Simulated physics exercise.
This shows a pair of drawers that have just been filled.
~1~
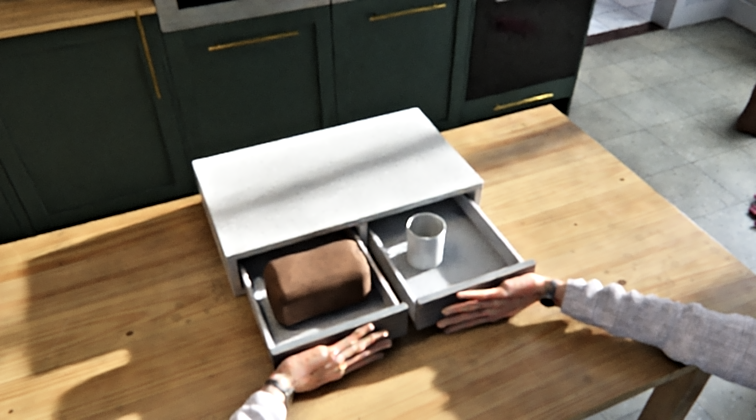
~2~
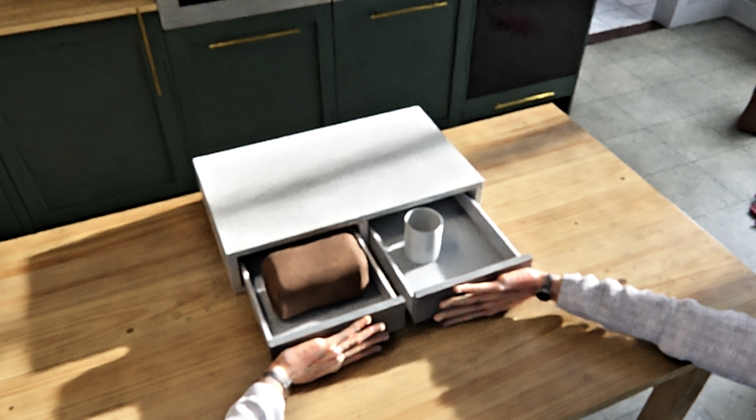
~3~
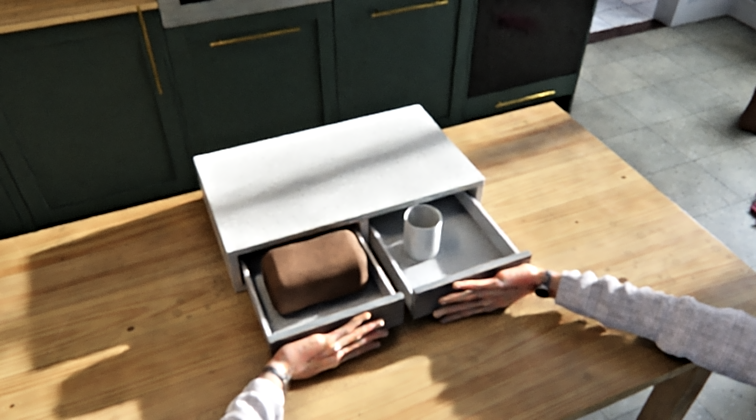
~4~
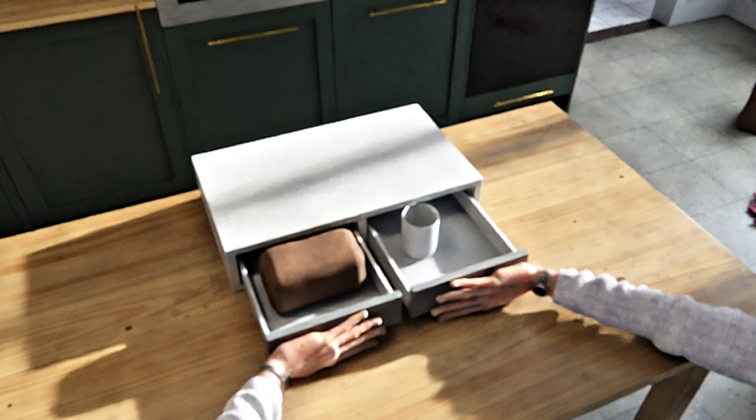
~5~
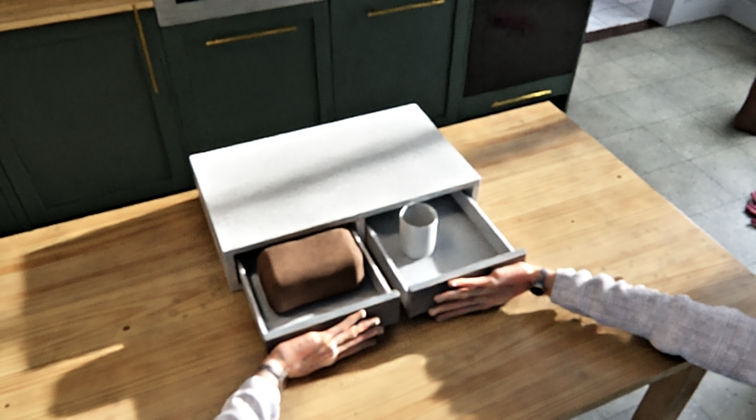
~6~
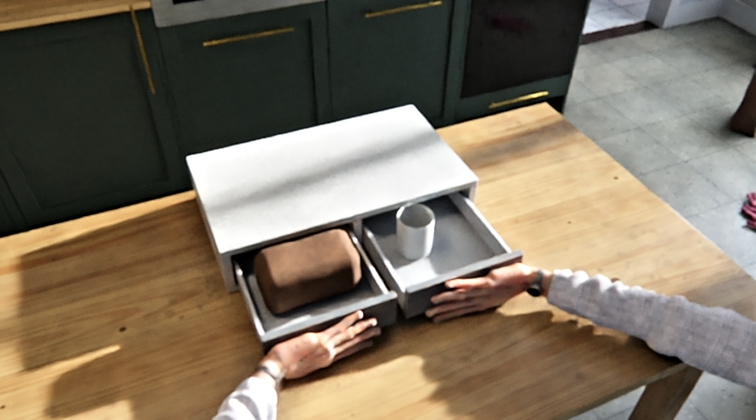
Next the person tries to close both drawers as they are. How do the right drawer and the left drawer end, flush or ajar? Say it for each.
The right drawer will not close, the left drawer will not close.
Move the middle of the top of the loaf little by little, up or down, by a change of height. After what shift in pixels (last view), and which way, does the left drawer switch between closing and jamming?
A shift of 12 pixels, going down.
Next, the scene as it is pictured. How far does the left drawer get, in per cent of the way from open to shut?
Roughly 40 per cent.
Then, 0.34 s after the last picture, right drawer starting in; left drawer starting in.
Then, 0.56 s after the last picture, right drawer about half in; left drawer starting in.
At rest, the right drawer jams; the left drawer jams.
